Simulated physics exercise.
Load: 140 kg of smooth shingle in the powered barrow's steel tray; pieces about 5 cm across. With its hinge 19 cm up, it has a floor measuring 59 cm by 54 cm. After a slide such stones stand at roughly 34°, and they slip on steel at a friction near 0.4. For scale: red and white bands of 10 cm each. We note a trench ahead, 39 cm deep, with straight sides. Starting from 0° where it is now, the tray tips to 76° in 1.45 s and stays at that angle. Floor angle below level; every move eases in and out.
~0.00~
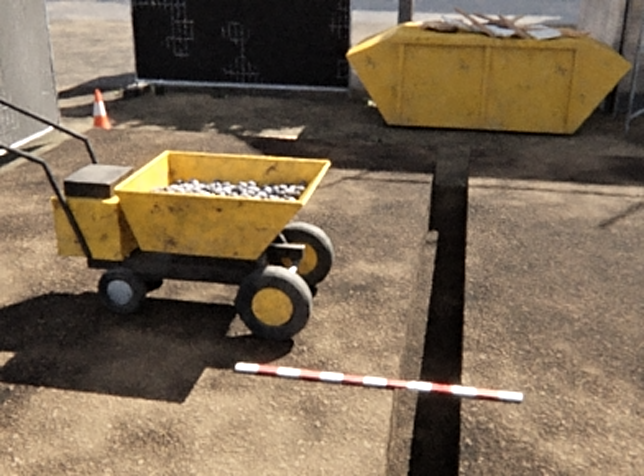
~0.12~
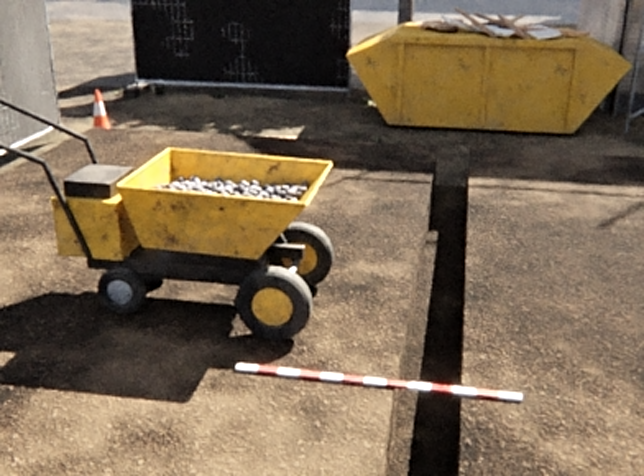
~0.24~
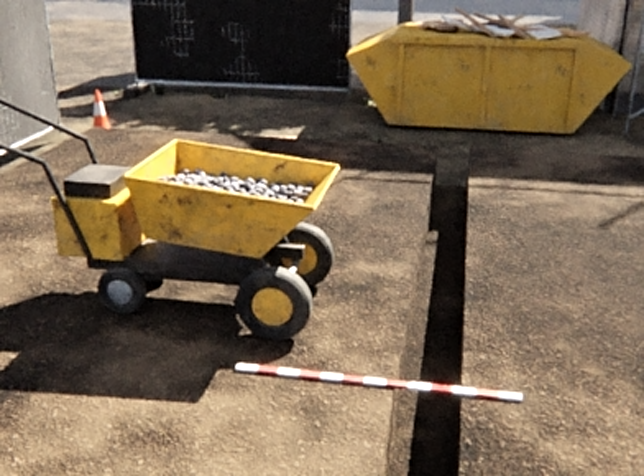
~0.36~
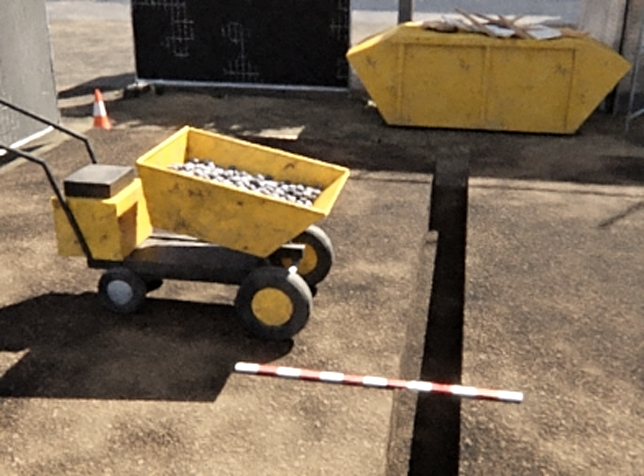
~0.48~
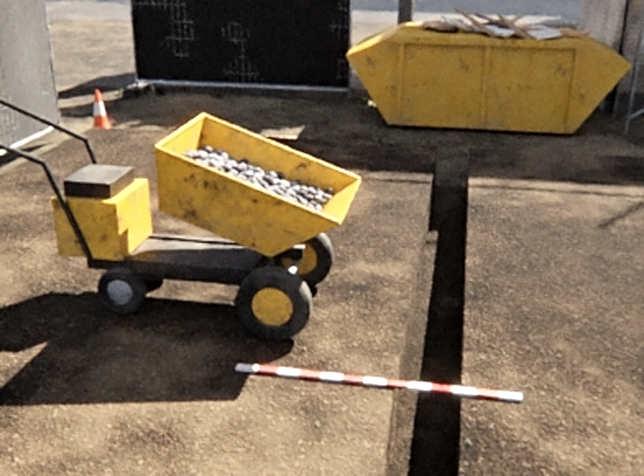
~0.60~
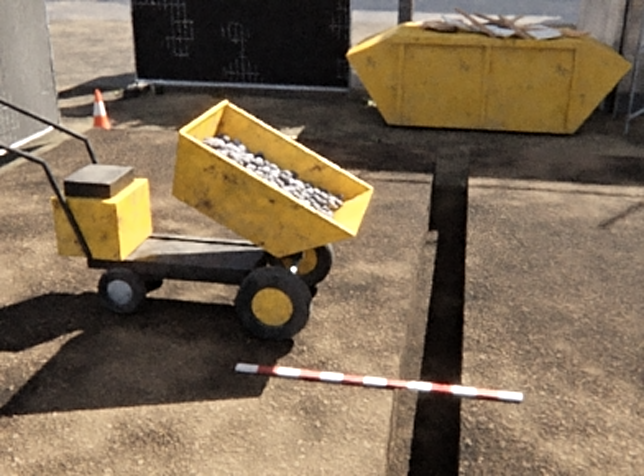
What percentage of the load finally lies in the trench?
About 94 per cent.
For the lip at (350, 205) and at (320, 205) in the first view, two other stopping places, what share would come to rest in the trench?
Roughly 40 per cent, then 75 per cent.
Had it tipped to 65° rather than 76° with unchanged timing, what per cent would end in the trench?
Roughly 90 percent.
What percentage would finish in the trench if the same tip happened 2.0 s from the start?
About 95%.
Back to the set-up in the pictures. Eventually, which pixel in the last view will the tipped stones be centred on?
About (435, 370).
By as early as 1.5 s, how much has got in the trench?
Some 60 per cent.
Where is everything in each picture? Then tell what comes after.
Lip at (303, 204), floor tilted 0°, highest stones at (233, 191), in the first picture.
The tray is at 1°, its lip at (306, 205); the top of the load is at (225, 189); the stones move at 0.2 m/s on average, in the second picture.
The tray is at 6°, its lip at (314, 208); the top of the load is at (197, 182); the stones move at 0.4 m/s on average, in the third picture.
The tray is at 12°, its lip at (326, 214); the top of the load is at (196, 171); the stones move at 0.5 m/s on average, in the fourth picture.
The tray is at 19°, its lip at (340, 223); the top of the load is at (199, 157); the stones move at 0.6 m/s on average, in the fifth picture.
Lip at (354, 235), floor tilted 28°, highest stones at (215, 144); the stones move at 0.7 m/s on average, in the sixth picture.
After 1.1 s the floor is at 64°; 100 % in the tray; the foremost stones are at (394, 275).
After 1.5 s the floor is at 76°; 36 % in the tray, 1 % short of the trench, 59 % in the trench, 3 % past the trench; the foremost stones are at (502, 329).
After 1.9 s the floor is at 76°; 7 % in the tray, 1 % short of the trench, 86 % in the trench, 6 % past the trench; the foremost stones are at (560, 334).
After 3.8 s the floor is at 76°; 0 % in the tray, 94 % in the trench, 6 % past the trench; the foremost stones are at (580, 326).
